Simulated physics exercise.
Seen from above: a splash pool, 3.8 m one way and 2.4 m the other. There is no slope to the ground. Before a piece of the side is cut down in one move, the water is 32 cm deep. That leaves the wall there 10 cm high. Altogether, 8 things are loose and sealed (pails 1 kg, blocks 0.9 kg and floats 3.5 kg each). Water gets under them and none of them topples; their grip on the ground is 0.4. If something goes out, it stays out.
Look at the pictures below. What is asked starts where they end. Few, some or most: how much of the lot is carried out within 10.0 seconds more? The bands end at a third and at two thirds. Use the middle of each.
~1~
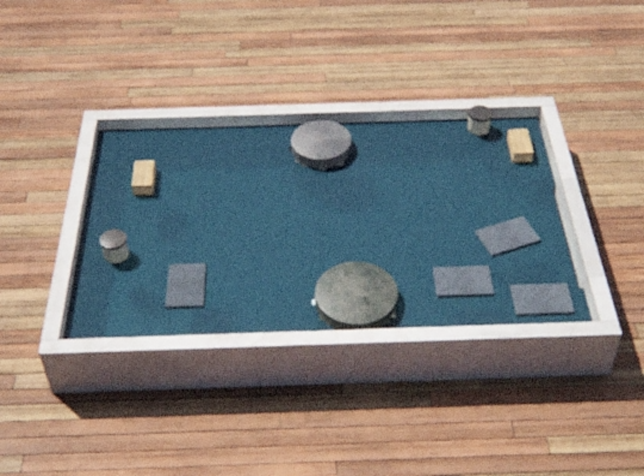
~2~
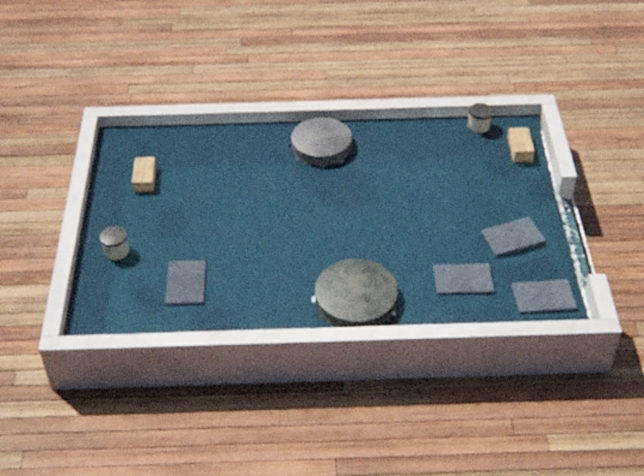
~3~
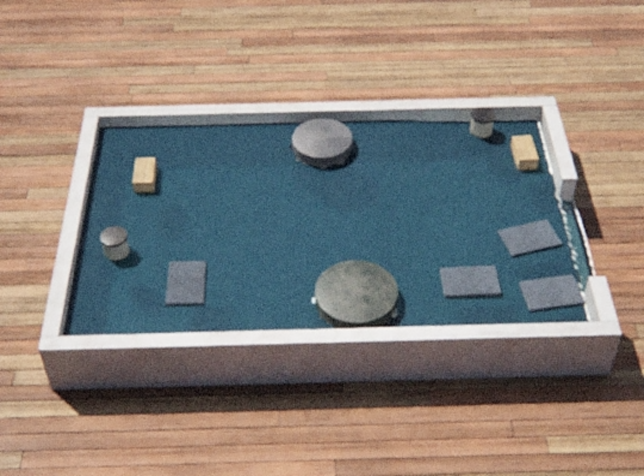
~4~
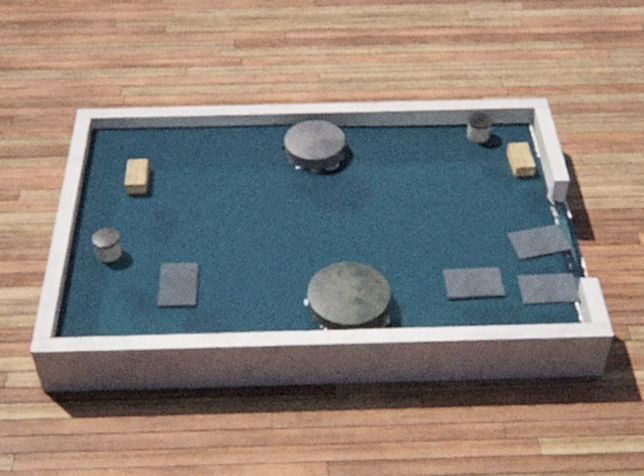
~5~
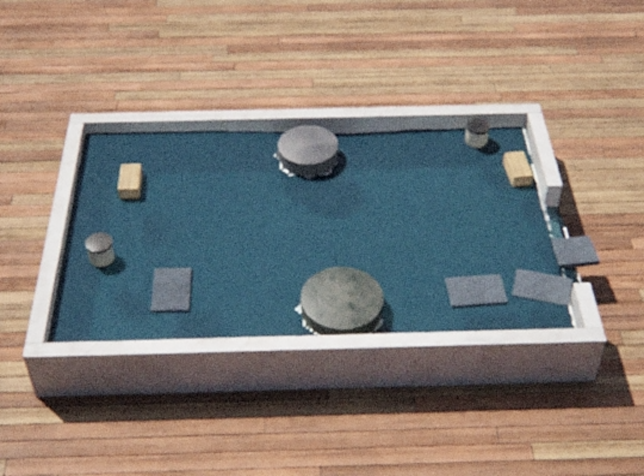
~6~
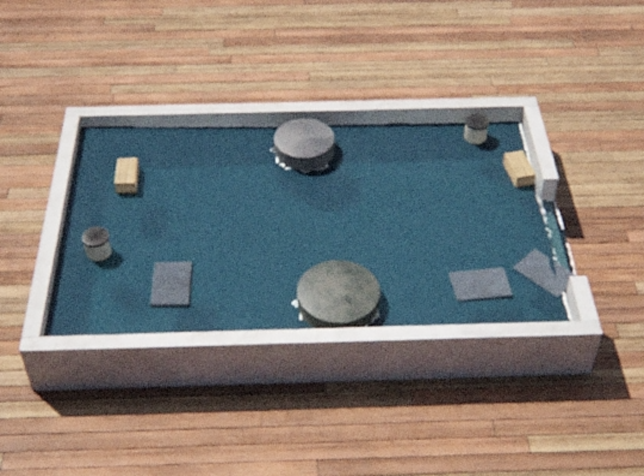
One to two thirds of the lot.
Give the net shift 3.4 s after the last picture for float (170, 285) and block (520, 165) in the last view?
30 cm; washed out.
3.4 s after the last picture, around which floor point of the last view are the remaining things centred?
About (249, 240).
Then, 0.8 s after the last picture 2 of 8 are out; 6 afloat.
Then, 3.4 s after the last picture 4 of 8 are out; 4 afloat.
Then, 6.0 s after the last picture 4 of 8 are out; 4 afloat.
Then, 10.0 s after the last picture 5 of 8 are out; 3 afloat.
